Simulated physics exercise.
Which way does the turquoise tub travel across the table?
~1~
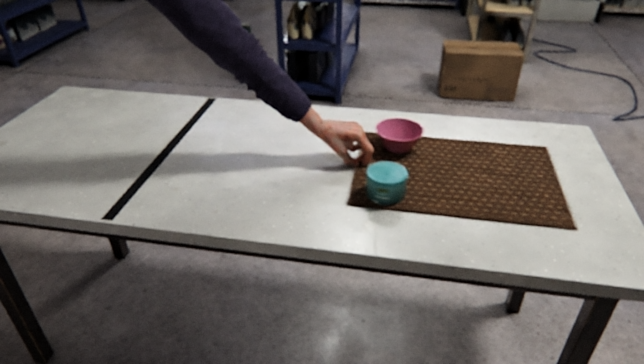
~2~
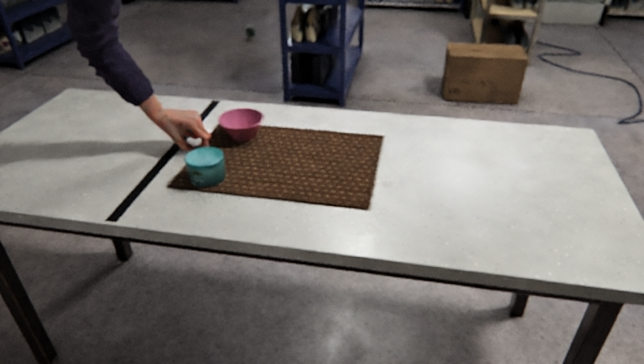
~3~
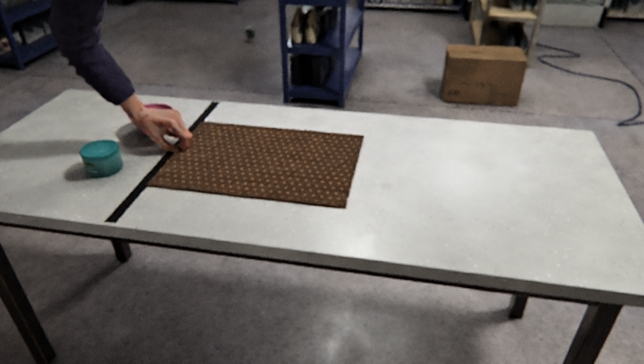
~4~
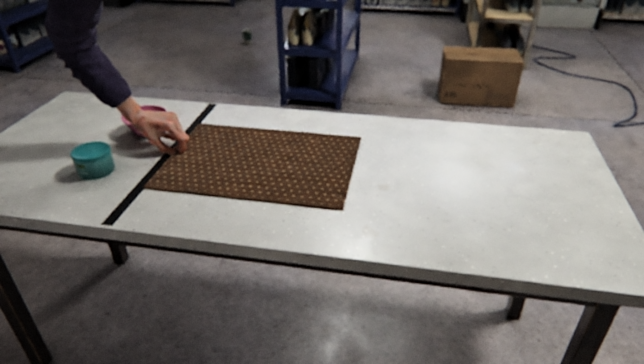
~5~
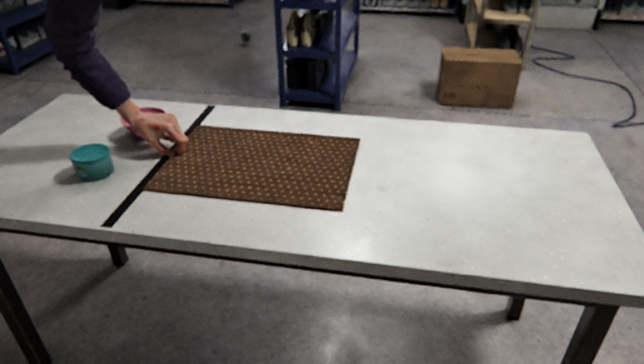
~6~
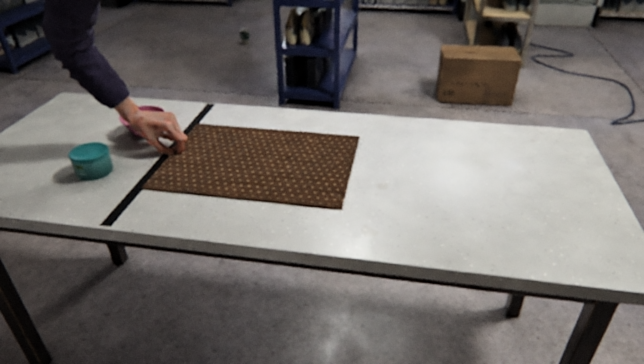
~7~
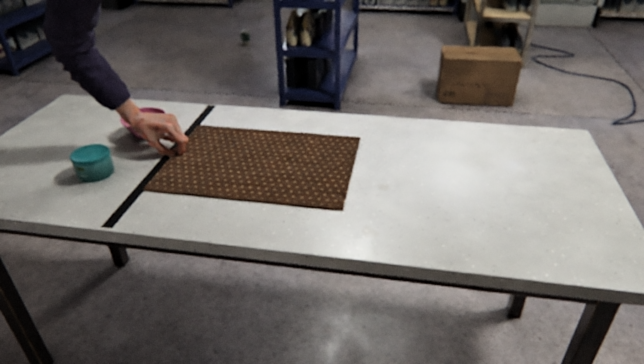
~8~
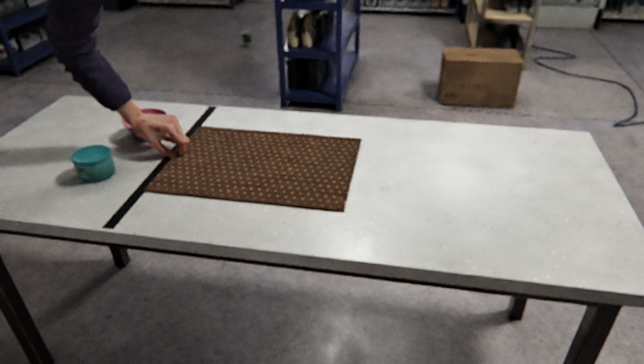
The turquoise tub travels to the left, first riding on the cloth and then sliding off its front edge past the black tape.
